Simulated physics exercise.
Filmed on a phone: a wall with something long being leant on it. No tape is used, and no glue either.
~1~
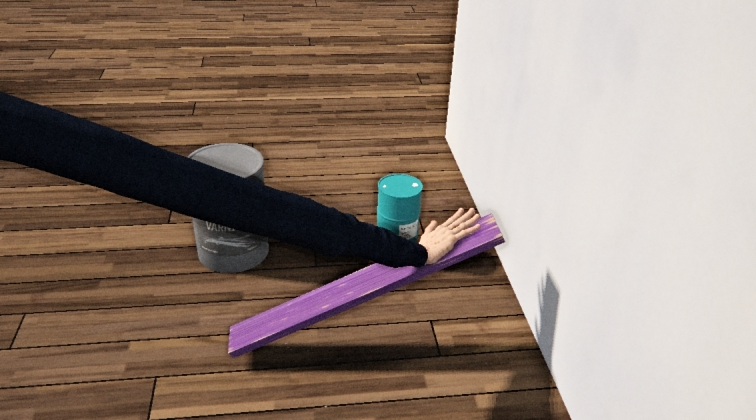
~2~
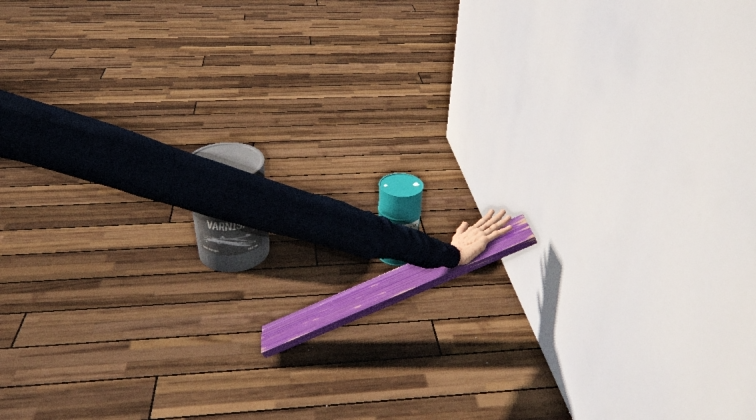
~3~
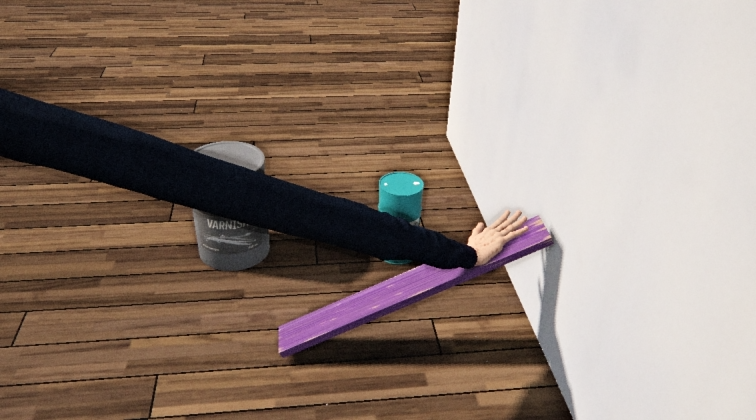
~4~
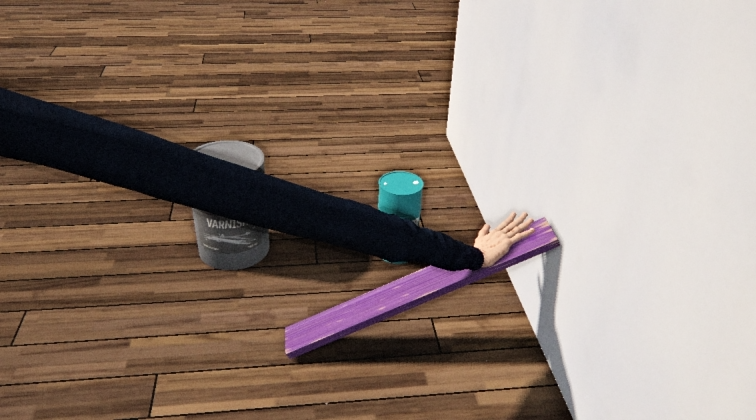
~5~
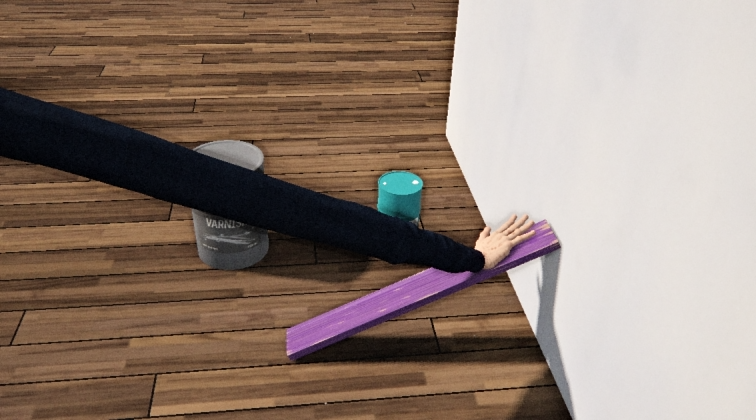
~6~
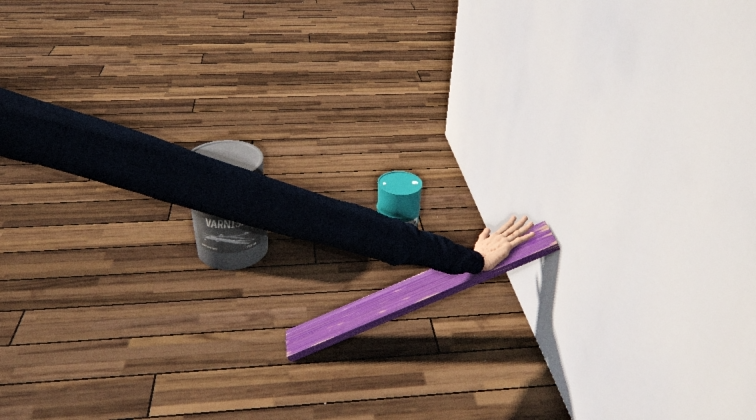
A hand moves a purple plank rightward until it leans on the wall, still held.
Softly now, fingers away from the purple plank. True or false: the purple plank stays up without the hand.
False.
Then, 0.40 s later than the last frame, purple plank leaning 14° more than when let go near (404, 316).
Then, 0.50 s later than the last frame, purple plank leaning 26° more than when let go near (398, 339).
Then, 0.60 s later than the last frame, purple plank leaning 25° more than when let go near (398, 335).
When it is over, moved from the start, purple plank; the other 2 as before. End places, in pixels of the last picture, purple plank near (398, 338). The plank gives way.
